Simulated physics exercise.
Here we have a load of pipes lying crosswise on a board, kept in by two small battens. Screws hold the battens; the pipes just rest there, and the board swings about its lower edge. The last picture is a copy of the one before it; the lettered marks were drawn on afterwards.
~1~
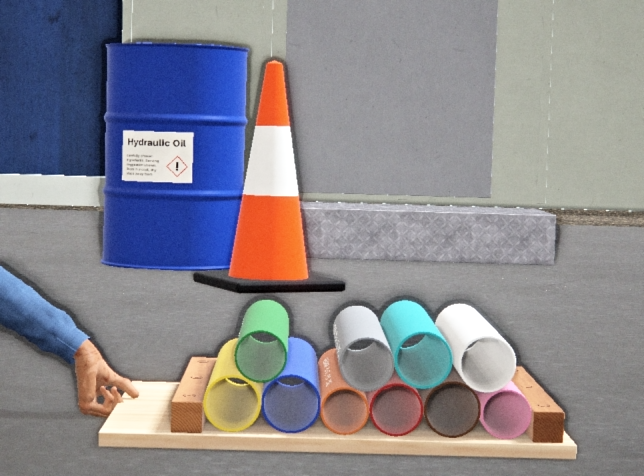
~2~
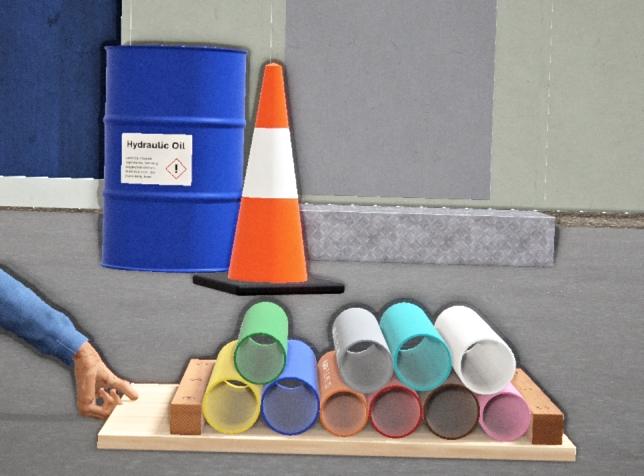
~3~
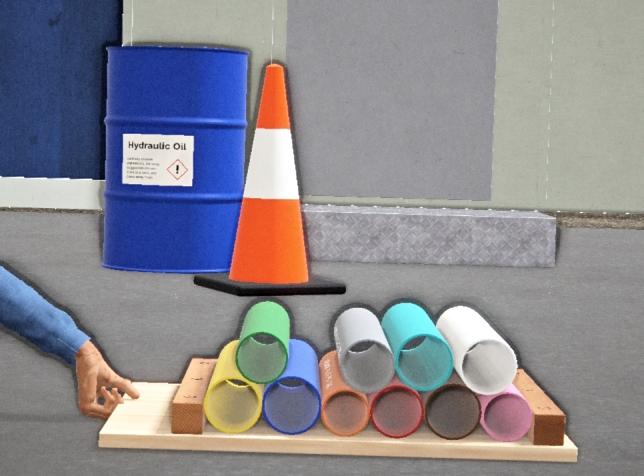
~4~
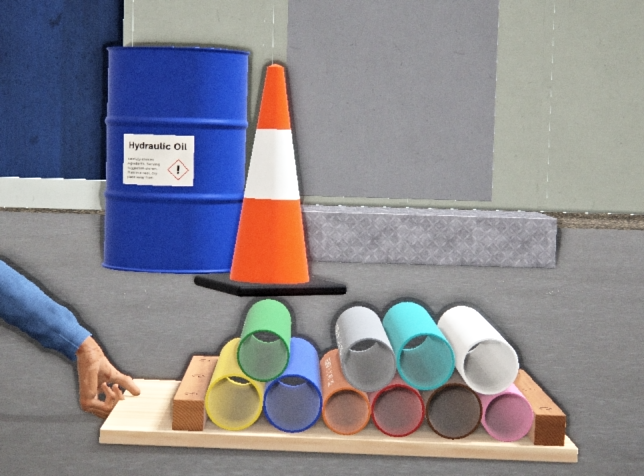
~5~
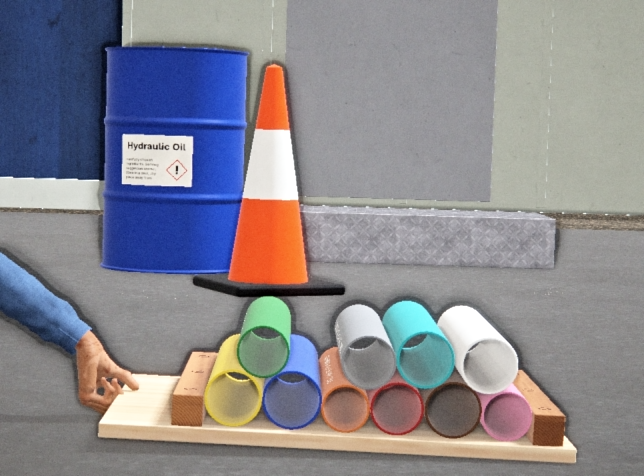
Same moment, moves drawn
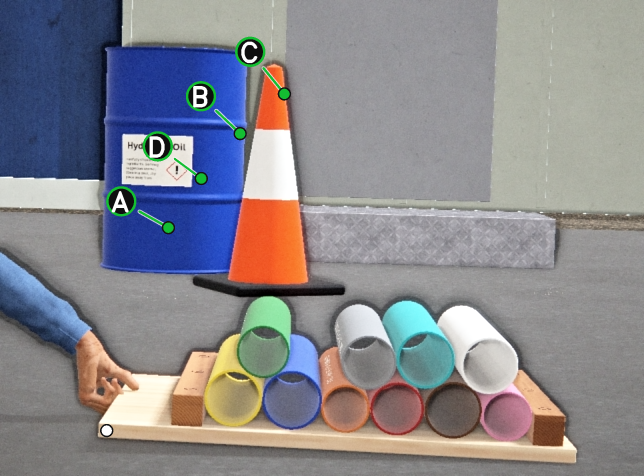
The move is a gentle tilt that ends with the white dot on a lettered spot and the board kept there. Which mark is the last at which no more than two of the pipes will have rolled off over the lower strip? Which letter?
No higher than A.
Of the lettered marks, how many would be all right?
One of the four.
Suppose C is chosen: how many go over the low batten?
The count is four.
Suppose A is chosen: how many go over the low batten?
With A, one.
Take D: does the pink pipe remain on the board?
Yes.
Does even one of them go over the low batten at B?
Yes.
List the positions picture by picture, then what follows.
The first picture shows red pipe (396, 410); brown pipe (452, 410); pink pipe (506, 414).
The second picture shows pink pipe (505, 416); grey pipe (366, 366).
The third picture shows board (335, 404); yellow pipe (233, 405); blue pipe (292, 405); red pipe (397, 412).
The fourth picture shows board (336, 403); yellow pipe (234, 402); blue pipe (293, 403).
The fifth picture shows board (335, 401); yellow pipe (233, 397); blue pipe (292, 400).
On the copy, A at (168, 228); B at (240, 134); C at (284, 94); D at (201, 178); the white dot at (107, 430).
On A. First, board at 16°.
Then, board at 28°.
Finally, board at 28°, one over the low batten (white).
By contrast, B four over the low batten (grey, green, white, turquoise); C four over the low batten (grey, green, white, turquoise); D four over the low batten (grey, green, white, turquoise).
